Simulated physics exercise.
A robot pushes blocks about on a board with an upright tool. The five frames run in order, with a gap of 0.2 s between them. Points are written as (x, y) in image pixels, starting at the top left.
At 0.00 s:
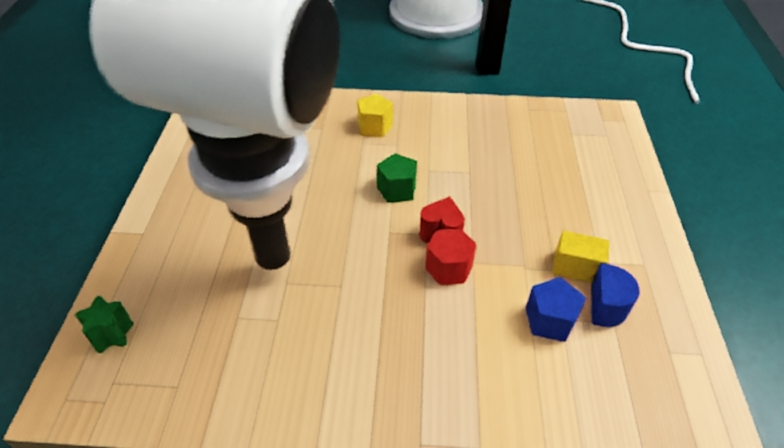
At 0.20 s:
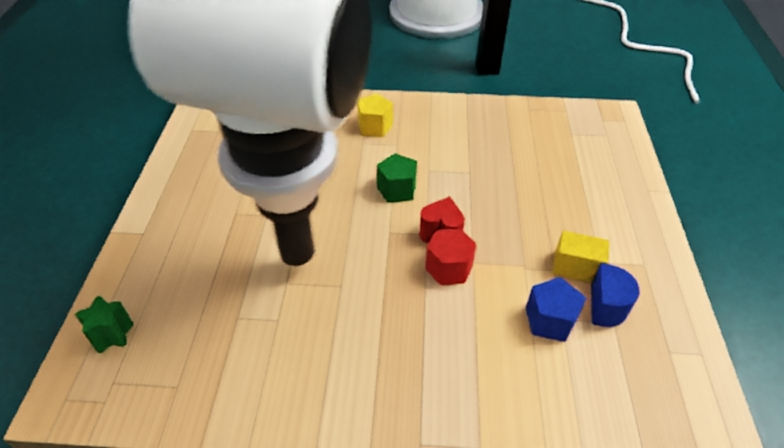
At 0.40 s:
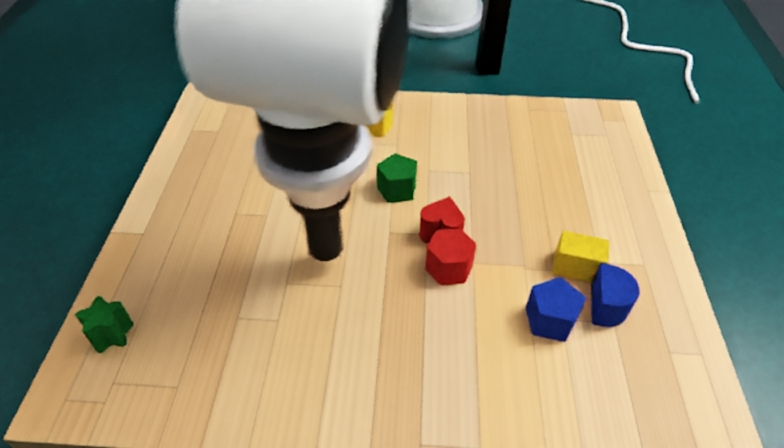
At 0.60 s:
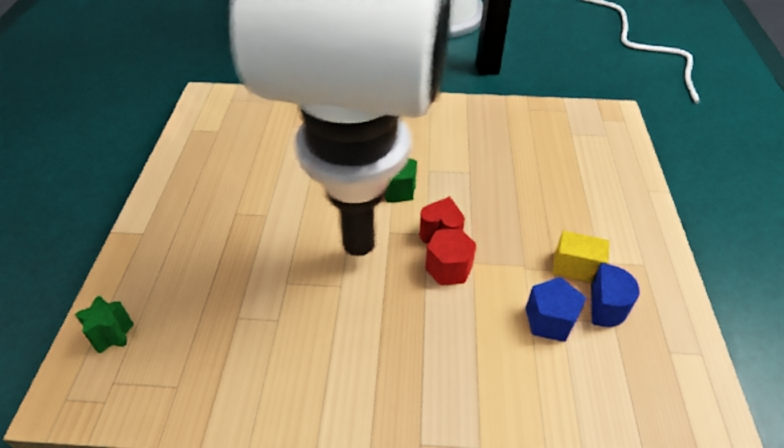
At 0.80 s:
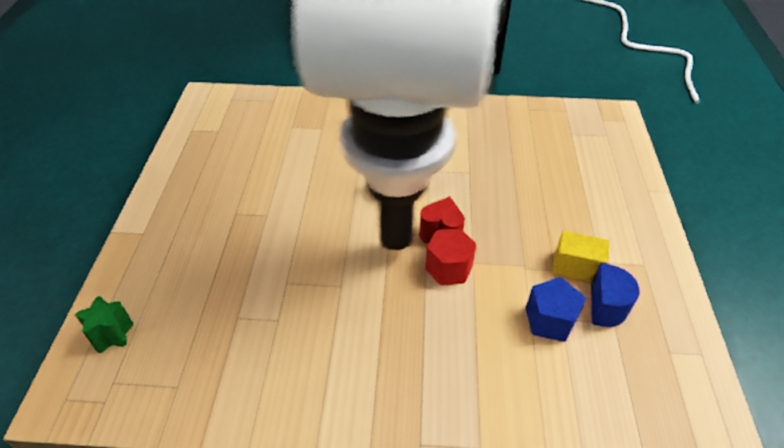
On a wooden board, a robot arm moving its upright black tool rightward toward two red blocks, the coloured blocks staying still.
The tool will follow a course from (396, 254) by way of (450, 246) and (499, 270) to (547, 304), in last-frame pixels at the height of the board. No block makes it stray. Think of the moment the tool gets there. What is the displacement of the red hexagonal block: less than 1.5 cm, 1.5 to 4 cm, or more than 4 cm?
Result: Over 4 cm.
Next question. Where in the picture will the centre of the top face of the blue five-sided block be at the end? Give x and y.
My estimate: (577, 316).
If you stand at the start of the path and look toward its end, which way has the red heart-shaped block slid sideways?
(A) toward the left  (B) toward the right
Letter A.
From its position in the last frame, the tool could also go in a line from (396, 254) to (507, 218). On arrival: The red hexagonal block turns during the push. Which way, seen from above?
In a top view, it turns clockwise.
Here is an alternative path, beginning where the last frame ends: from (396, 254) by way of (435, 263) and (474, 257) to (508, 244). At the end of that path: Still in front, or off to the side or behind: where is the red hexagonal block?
Gone from the front.
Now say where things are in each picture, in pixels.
In the first picture, tool tip (273, 257); block tops, red heart-shaped block (444, 212); red hexagonal block (452, 245); blue five-sided block (559, 298); yellow rectangular block (585, 246).
In the second picture, tool (297, 253); blocks unchanged.
In the third picture, tool (326, 249); blocks unchanged.
In the fourth picture, tool (359, 244); blocks unchanged.
In the fifth picture, tool (396, 238); red heart-shaped block (444, 212); red hexagonal block (452, 245); blue five-sided block (559, 298); yellow rectangular block (585, 246).
What follows on the original path. One third of the way, tool (452, 230); red heart-shaped block (475, 203), turned 15° anticlockwise; red hexagonal block (471, 251), turned 45° clockwise.
Two thirds of the way, tool (504, 255); red heart-shaped block (479, 202), turned 25° anticlockwise; red hexagonal block (499, 281), turned 110° clockwise.
At the end, tool (552, 289); red heart-shaped block (479, 202), turned 25° anticlockwise; red hexagonal block (506, 293), turned 150° clockwise; blue five-sided block (577, 316); yellow rectangular block in place.
